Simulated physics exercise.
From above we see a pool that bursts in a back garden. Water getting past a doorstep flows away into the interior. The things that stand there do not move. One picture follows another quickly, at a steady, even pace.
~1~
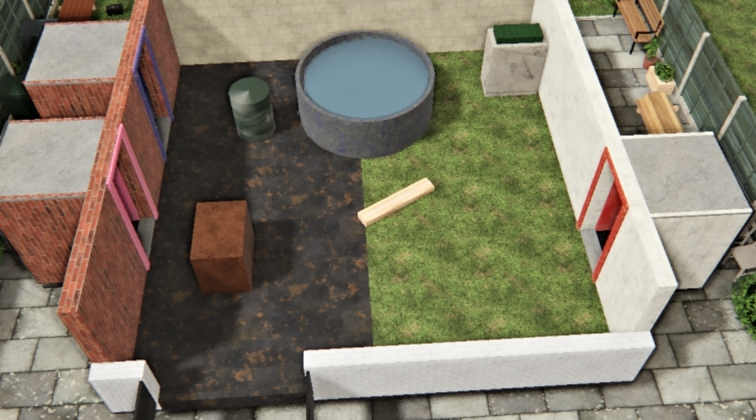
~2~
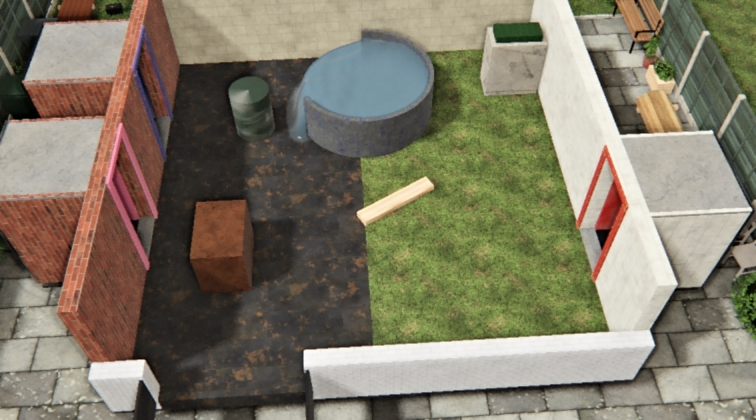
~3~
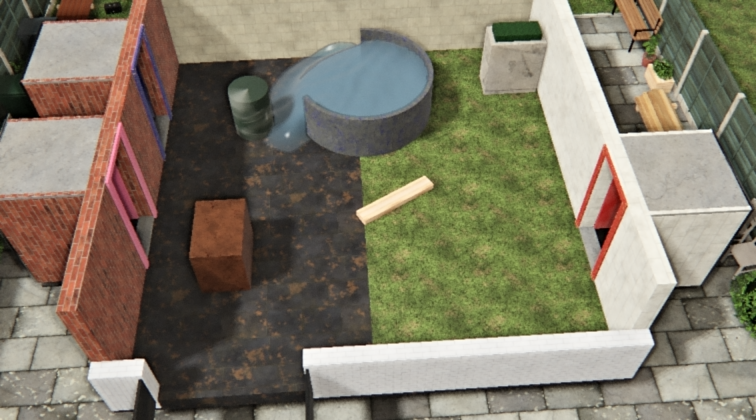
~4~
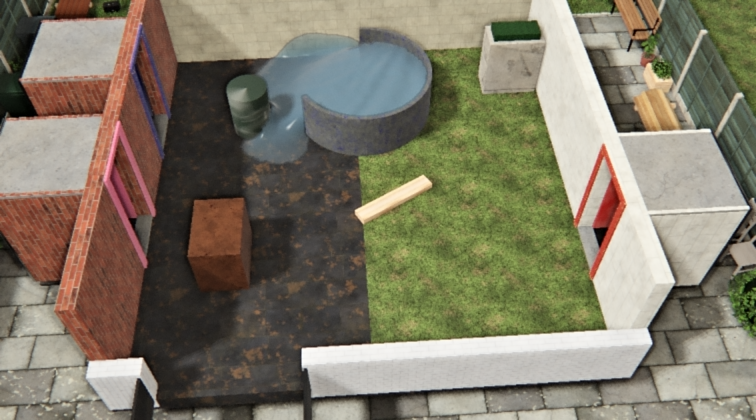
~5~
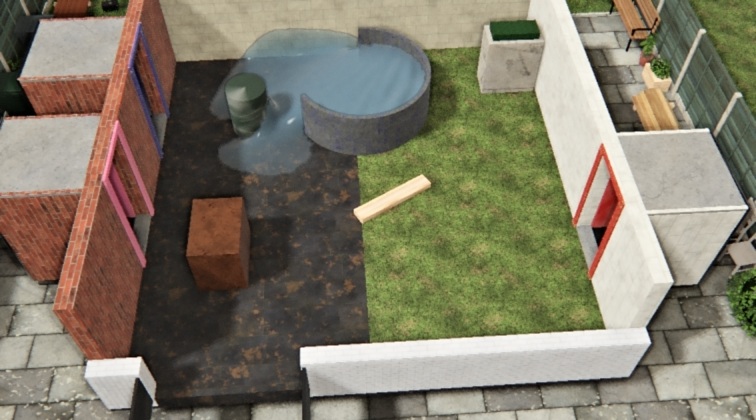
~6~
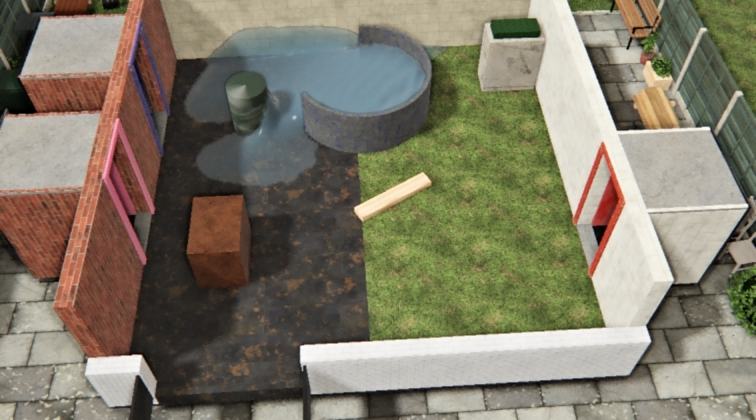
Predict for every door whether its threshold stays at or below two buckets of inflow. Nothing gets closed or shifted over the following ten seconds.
The pink door goes above two buckets. The blue door goes above two buckets. The red door stays at or below.
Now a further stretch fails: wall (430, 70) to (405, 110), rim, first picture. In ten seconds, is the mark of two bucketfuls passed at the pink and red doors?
Well, the pink door comes up short, and the red door crosses the threshold.
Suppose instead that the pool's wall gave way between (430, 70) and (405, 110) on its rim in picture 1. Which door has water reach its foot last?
Call it the one in blue.
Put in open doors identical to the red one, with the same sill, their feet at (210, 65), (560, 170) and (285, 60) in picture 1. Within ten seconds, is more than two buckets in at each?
Well, the first one overshoots, the next doesn't reach it, and the last overshoots.
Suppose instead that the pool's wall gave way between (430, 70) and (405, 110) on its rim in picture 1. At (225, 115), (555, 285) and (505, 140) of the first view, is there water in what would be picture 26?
In the order given: Untouched, swamped and swamped.
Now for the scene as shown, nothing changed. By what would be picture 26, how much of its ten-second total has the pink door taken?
I'd say some 30 per cent.
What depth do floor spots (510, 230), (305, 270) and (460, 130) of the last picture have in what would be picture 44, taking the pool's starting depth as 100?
First spot 0 %, second 2 %, third 4 %.
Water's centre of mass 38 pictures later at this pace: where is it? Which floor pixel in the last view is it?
That puts it at around (299, 167).
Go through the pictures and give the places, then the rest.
In the first frame, the round tank at (365, 77) is whole and still.
In the second frame, water pours out at (310, 78) and has run to (300, 140).
In the third frame, the front is at (279, 147), out from the gap at (310, 80).
In the fourth frame, the front is at (254, 155), out from the gap at (309, 81).
In the fifth frame, water pours out at (307, 81) and has run to a hidden place.
In the sixth frame, the front is at (443, 48), out from the gap at (308, 79).
A moment on, water covers 30 % of the floor; the pink door wet at the sill, nothing in, the blue door wet at the sill, nothing in, the red door not reached.
Next, water covers 40 % of the floor; the pink door under two buckets in, the blue door under two buckets in, the red door not reached.
Then, water covers 55 % of the floor; the pink door over two buckets in, the blue door over two buckets in, the red door not reached.
Later, water covers 80 % of the floor; the pink door over two buckets in, the blue door far over two buckets in, the red door not reached.
In the end, water covers 95 % of the floor; the pink door far over two buckets in, the blue door far over two buckets in, the red door wet at the sill, nothing in.
